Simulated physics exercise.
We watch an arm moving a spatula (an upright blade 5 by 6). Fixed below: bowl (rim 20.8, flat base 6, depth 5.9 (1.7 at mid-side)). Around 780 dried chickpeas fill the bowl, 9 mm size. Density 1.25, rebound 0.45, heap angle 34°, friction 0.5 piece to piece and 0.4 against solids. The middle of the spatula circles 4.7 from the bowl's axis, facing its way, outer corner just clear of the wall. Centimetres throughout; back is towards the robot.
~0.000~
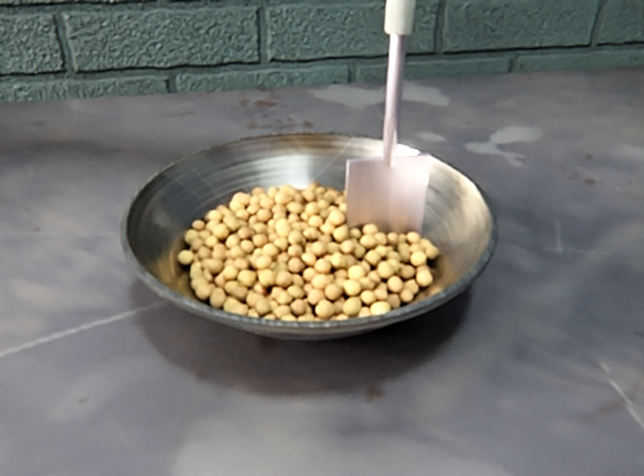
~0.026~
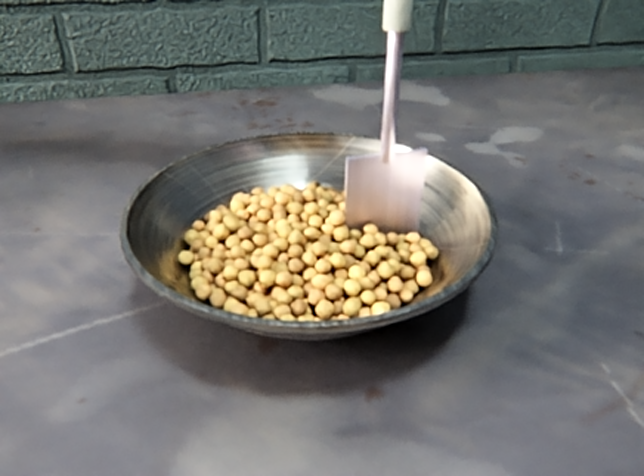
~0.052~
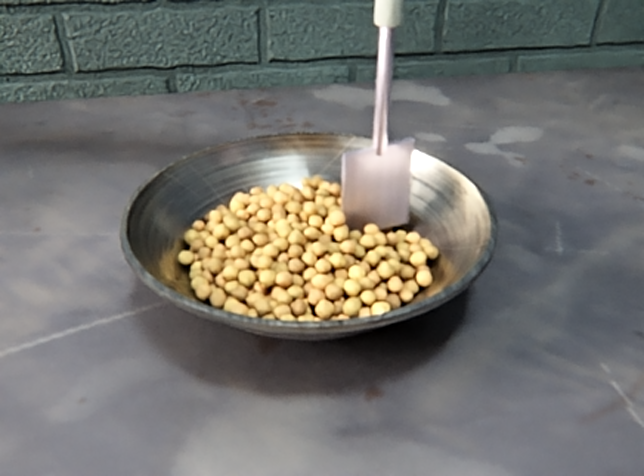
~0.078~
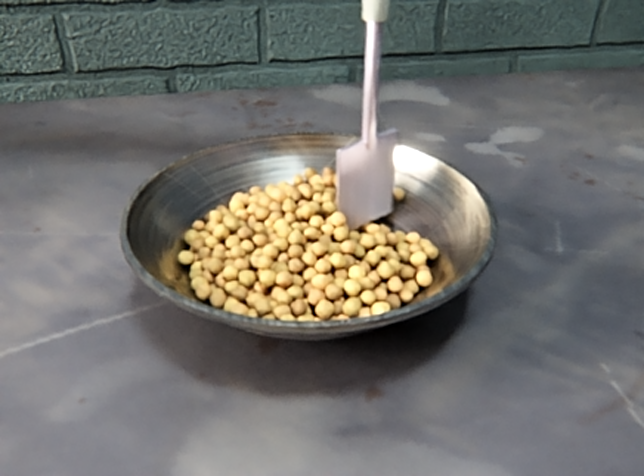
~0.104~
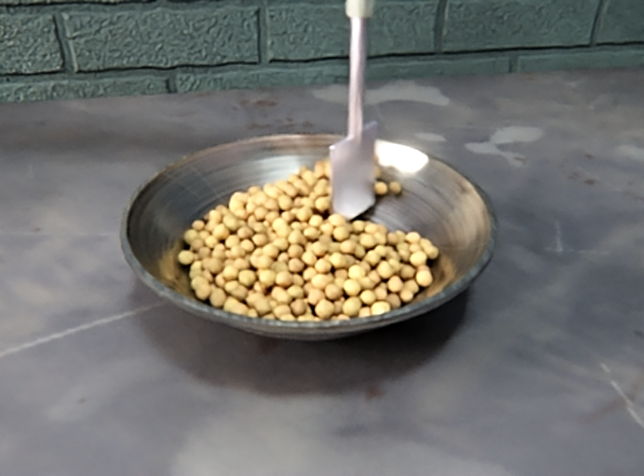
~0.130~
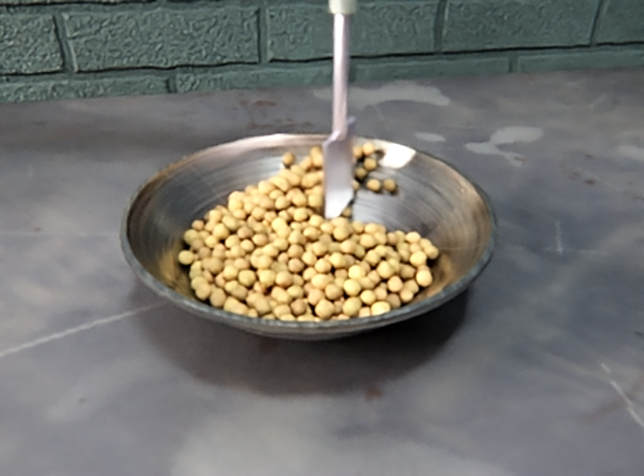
Metal bowl of dried chickpeas on a grey surface, with an upright spatula turning and sweeping left, pushing some chickpeas up behind.
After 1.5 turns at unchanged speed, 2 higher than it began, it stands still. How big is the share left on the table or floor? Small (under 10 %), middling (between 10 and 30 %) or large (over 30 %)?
On the table or floor the share is small, under 10 %.
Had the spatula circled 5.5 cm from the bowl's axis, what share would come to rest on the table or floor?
In that case some 0 per cent.
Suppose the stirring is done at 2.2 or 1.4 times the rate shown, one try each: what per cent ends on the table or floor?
Some 30 and 15 per cent.
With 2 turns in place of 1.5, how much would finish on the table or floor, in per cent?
Then about 5 per cent.
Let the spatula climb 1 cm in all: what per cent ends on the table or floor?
About 10 per cent.
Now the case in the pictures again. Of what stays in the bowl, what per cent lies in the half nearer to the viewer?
Roughly 55 per cent.
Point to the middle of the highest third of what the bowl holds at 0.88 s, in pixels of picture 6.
Near (327, 245).
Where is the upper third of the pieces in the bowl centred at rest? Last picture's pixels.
Around (318, 250).
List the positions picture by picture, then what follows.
In the first picture, spatula neck at (391, 132), 0° round; upper third of the load around (297, 238), from x 185 to 430, top at y 190; 778 in the bowl.
In the second picture, spatula neck at (389, 129), 4° round; upper third of the load around (297, 238), from x 185 to 430, top at y 190.
In the third picture, spatula neck at (382, 123), 16° round; upper third of the load around (298, 235), from x 185 to 430, top at y 180.
In the fourth picture, spatula neck at (370, 116), 29° round; upper third of the load around (300, 231), from x 185 to 430, top at y 175.
In the fifth picture, spatula neck at (356, 111), 42° round; upper third of the load around (298, 230), from x 185 to 430, top at y 160.
In the sixth picture, spatula neck at (341, 107), 55° round; upper third of the load around (297, 223), from x 185 to 430, top at y 140; 778 in the bowl.
By 0.51 s, 245° round, highest piece 8 above the table; 754 in the bowl, 21 on the table or floor, 3 in flight or on the tool.
By 0.88 s, 75° round, highest piece 7 above the table; 739 in the bowl, 39 on the table or floor.
By 1.27 s, 180° round, highest piece 5 above the table; 737 in the bowl, 41 on the table or floor.
By 1.97 s, 180° round, highest piece 5 above the table; 737 in the bowl, 41 on the table or floor.
Final count, 737 in the bowl, 41 on the table or floor. That is 5 % on the table or floor.
